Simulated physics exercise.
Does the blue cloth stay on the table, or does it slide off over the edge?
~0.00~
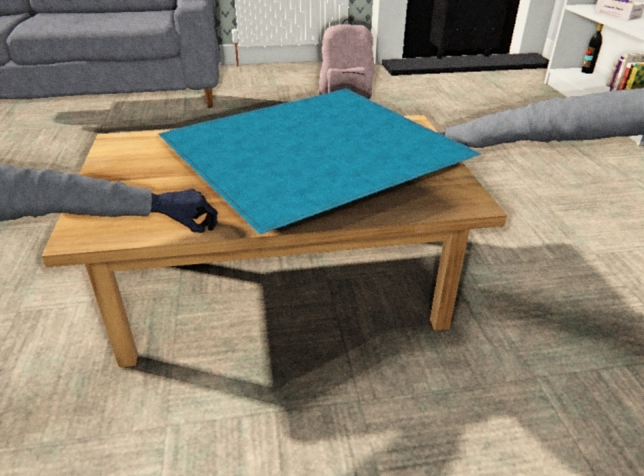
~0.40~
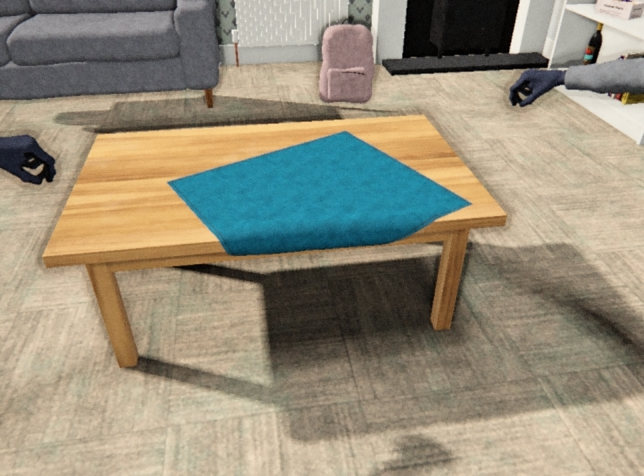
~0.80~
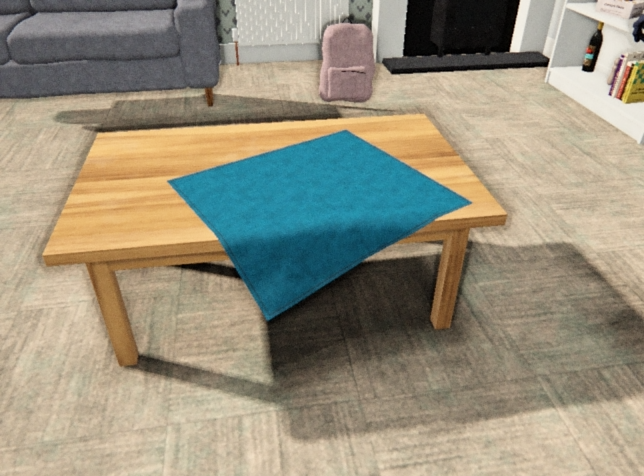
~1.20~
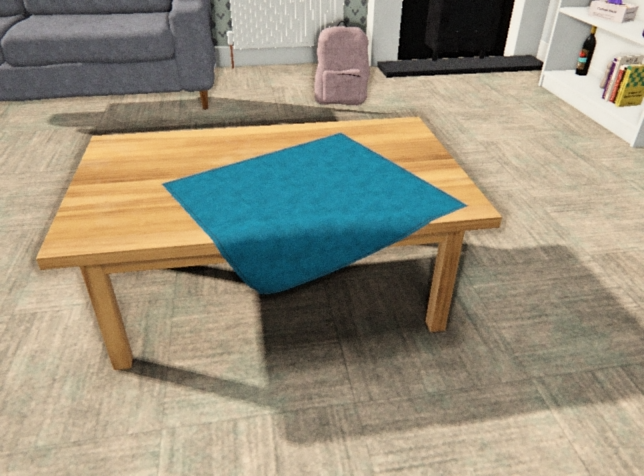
It stays on the table, with one corner hanging over the near edge and most of the cloth still lying on top.
Two gloved hands let a flat blue cloth drop onto a wooden table and drew away to either side. Its front corner drooped over the near edge, swinging down and then curling back a little, while most of the cloth stayed on top.
